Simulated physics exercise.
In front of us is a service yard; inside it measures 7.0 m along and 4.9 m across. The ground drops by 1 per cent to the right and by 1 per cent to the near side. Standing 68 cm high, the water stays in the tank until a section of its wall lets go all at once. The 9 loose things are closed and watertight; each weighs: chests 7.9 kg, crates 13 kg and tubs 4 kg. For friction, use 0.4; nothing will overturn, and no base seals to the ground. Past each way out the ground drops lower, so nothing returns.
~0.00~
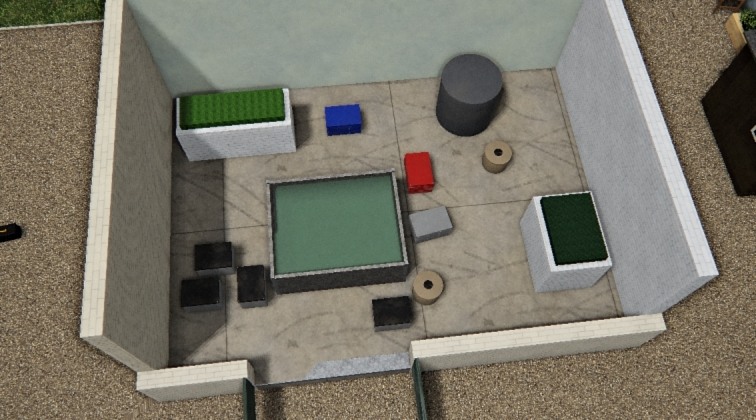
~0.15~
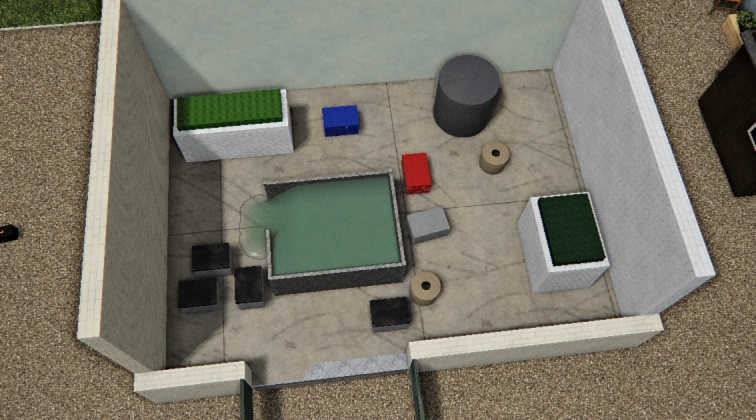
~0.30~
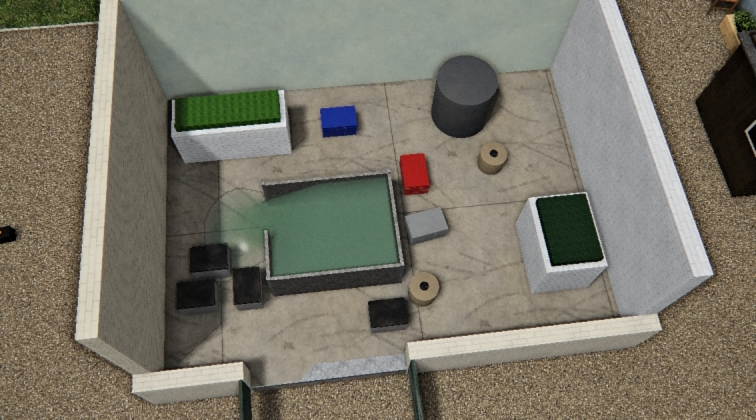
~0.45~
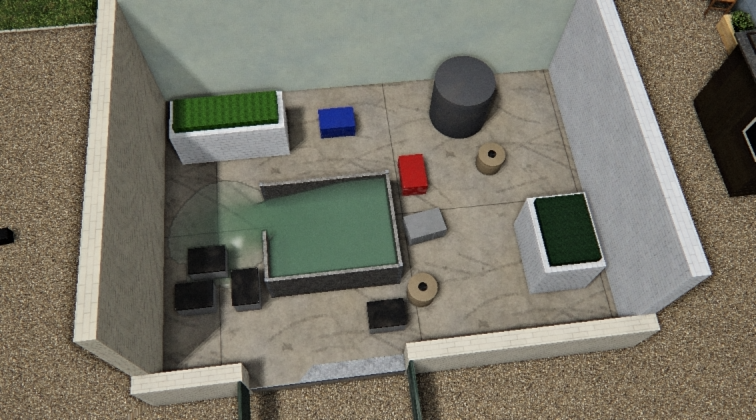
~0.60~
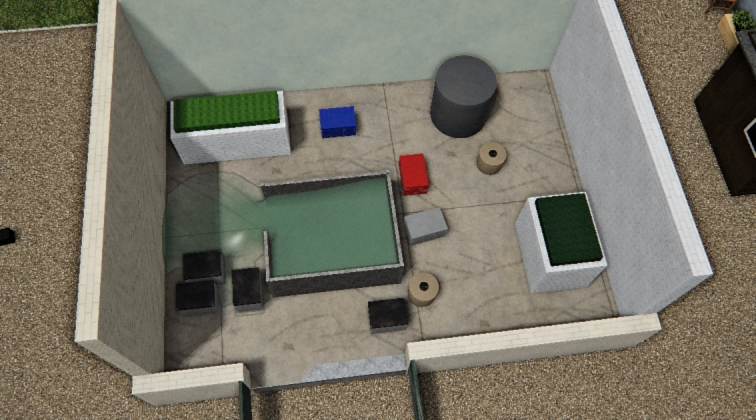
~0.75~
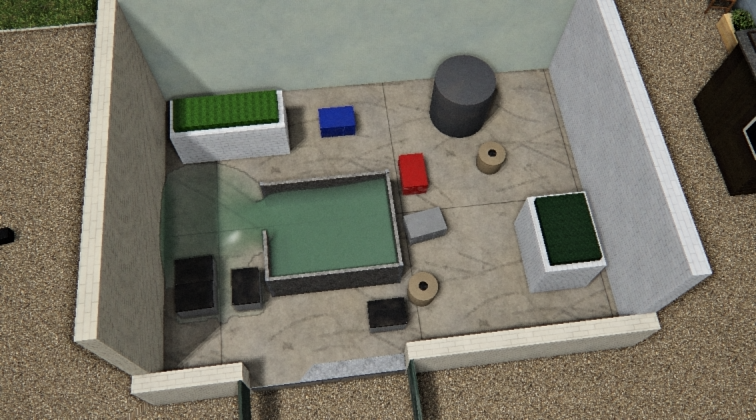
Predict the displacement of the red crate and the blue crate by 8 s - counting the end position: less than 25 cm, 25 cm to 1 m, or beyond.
At the end, the red crate leaves its spot far behind. The blue crate keeps to its spot.
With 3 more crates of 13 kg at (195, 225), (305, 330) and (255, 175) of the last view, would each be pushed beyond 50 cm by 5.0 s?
In the order listed: Across the line; across the line; across the line.
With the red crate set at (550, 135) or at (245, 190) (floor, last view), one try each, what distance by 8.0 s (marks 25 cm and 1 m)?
Order of tries: It keeps its spot; it is flushed away.
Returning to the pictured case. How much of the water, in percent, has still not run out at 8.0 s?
About 90 in a hundred parts of the water.
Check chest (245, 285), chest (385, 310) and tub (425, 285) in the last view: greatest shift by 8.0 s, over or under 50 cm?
Item by item, they came out below the mark, above the mark and above the mark.
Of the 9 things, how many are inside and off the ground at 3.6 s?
I count 1.
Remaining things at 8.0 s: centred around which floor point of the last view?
Roughly at (472, 237).
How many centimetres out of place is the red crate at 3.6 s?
Around 0 centimetres.
After 1.6 s the red crate is near (413, 170), 0.0 m from its start, aground; the blue crate is near (337, 117), 0.0 m from its start, aground; 0 of 9 are out; 0 afloat.
After 3.6 s the red crate is near (414, 170), 0.0 m from its start, aground; the blue crate is near (337, 117), 0.0 m from its start, aground; 0 of 9 are out; 1 afloat.
After 5.6 s the red crate is near (489, 177), 1.2 m from its start, aground; the blue crate is near (337, 117), 0.0 m from its start, aground; 0 of 9 are out; 2 afloat.
After 8.0 s the red crate is near (543, 199), 2.2 m from its start, afloat; the blue crate is near (337, 117), 0.0 m from its start, aground; 0 of 9 are out; 7 afloat.
